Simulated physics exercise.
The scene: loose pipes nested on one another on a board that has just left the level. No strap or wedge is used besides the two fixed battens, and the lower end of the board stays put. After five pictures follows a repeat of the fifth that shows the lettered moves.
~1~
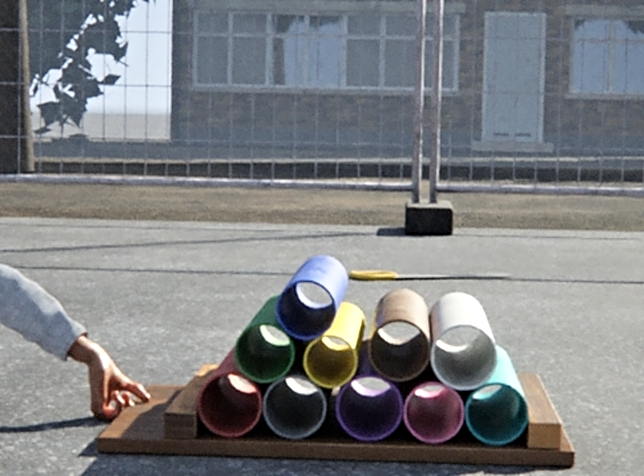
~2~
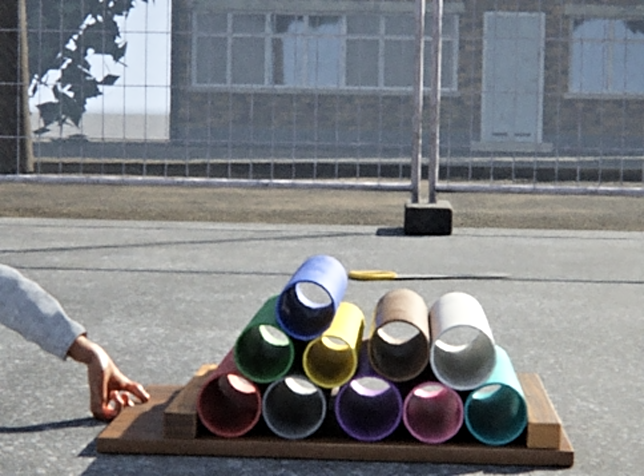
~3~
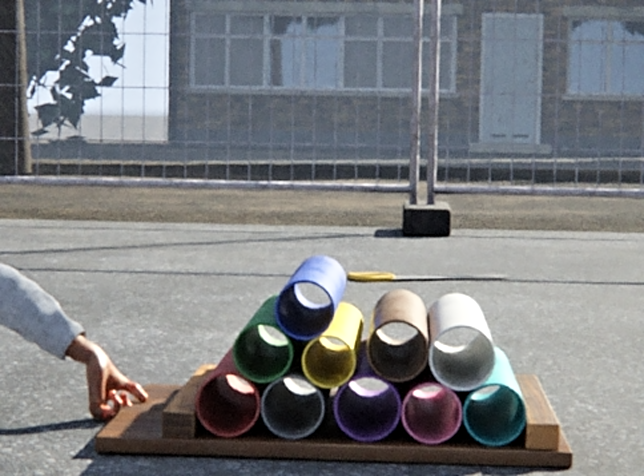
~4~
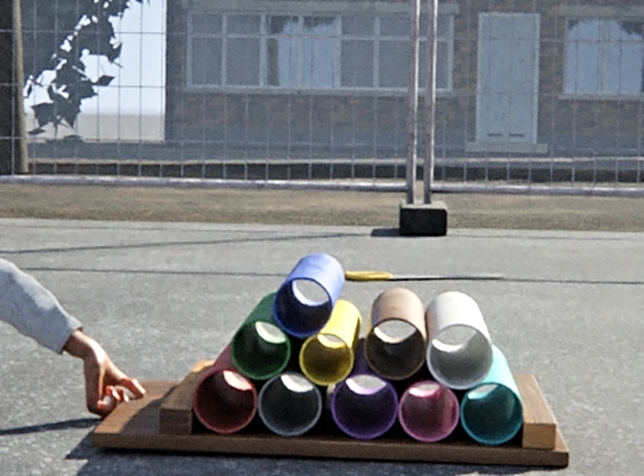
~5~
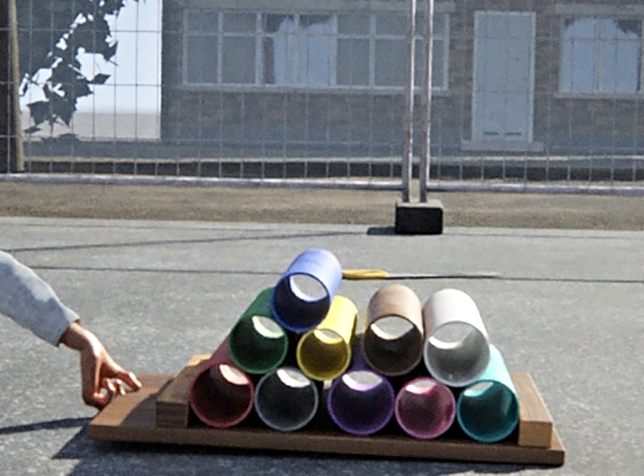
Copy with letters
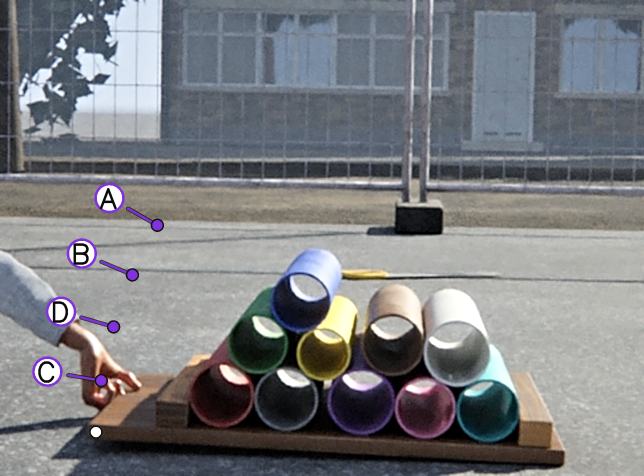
The clip opens on colourful pipes stacked on a wooden board, a blue one on top, with a hand at the board's left end. The hand raises that end very slightly, and the pipes tilt with the board, keeping their arrangement, while the whole view drifts a little to the left.
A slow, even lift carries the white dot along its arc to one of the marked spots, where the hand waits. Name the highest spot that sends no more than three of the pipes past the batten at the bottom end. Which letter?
It can be raised to A.
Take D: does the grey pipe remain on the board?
Yes.
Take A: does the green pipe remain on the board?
Yes, with A.
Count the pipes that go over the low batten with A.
The count is three.
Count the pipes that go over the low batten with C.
The count is none.
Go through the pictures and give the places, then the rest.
In the first picture, turquoise pipe (497, 413); yellow pipe (330, 361); green pipe (264, 352).
In the second picture, green pipe (264, 353); white pipe (463, 356).
In the third picture, board (339, 410); red pipe (228, 404); green pipe (263, 353); purple pipe (367, 408).
In the fourth picture, board (336, 407); red pipe (225, 401); grey pipe (290, 404).
In the fifth picture, board (332, 403); red pipe (222, 395); grey pipe (286, 399).
On the marked copy, A at (157, 226); B at (133, 275); C at (101, 381); D at (113, 327); the white dot at (96, 432).
Following A. Soon after the start, board at 17°.
Later, board at 28°.
In the end, board at 28°, three over the low batten (white, brown, blue).
As for the rest, B two over the low batten (white, brown); C none over the low batten; D none over the low batten.
